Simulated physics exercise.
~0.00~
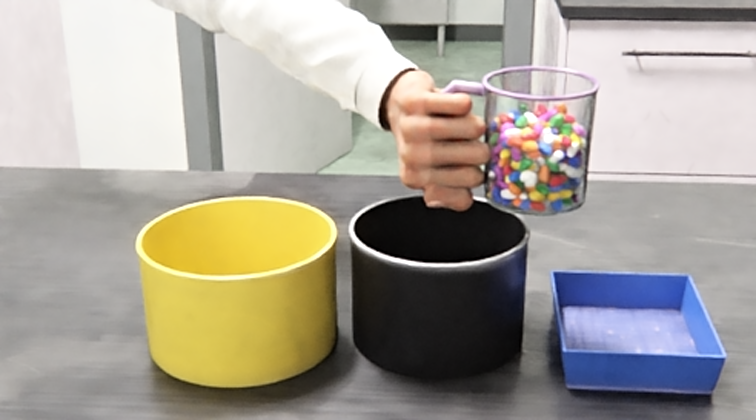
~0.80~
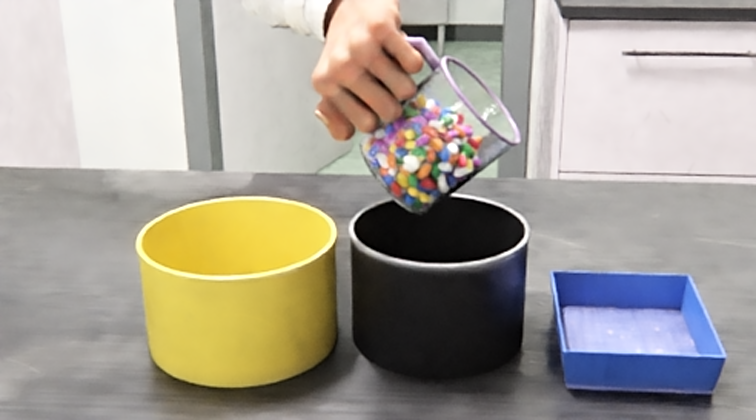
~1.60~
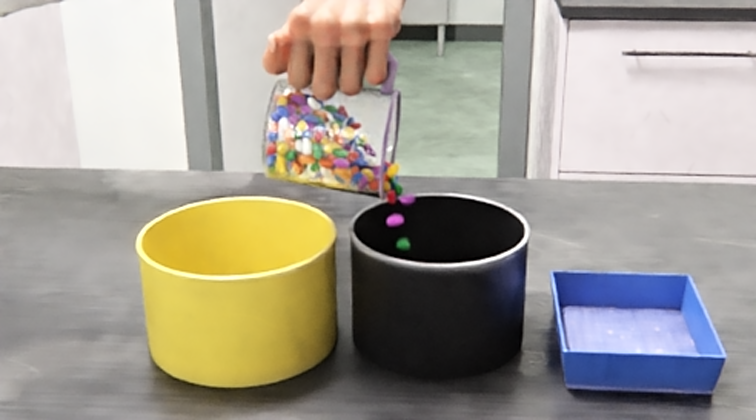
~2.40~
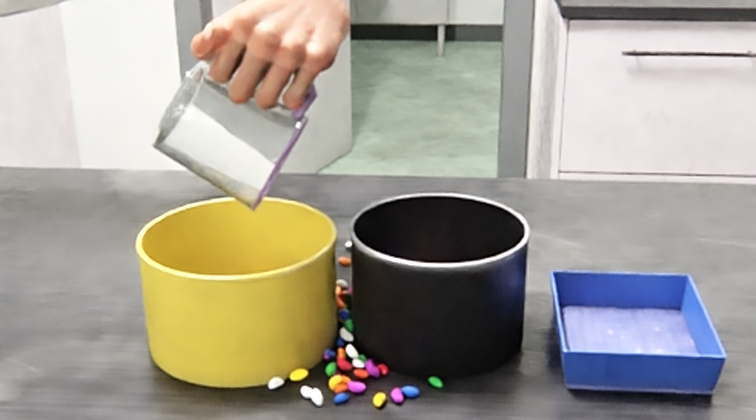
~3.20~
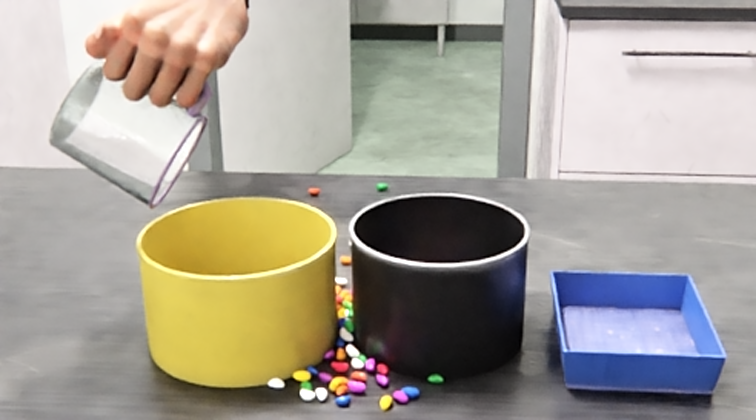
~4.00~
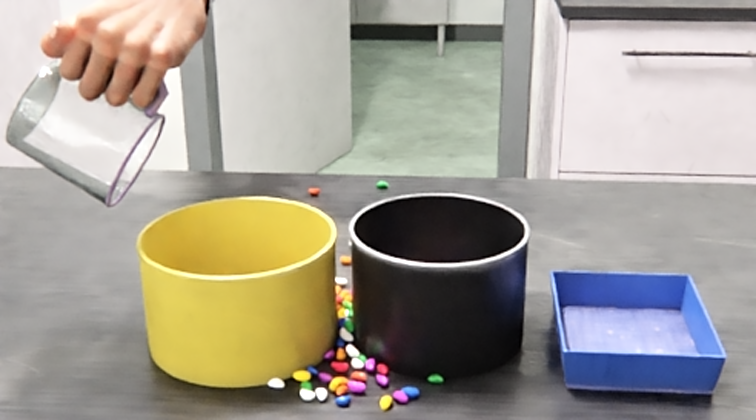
Colorful jelly beans spilling between a yellow pot and a black pot as a hand tips a clear cup while moving left.
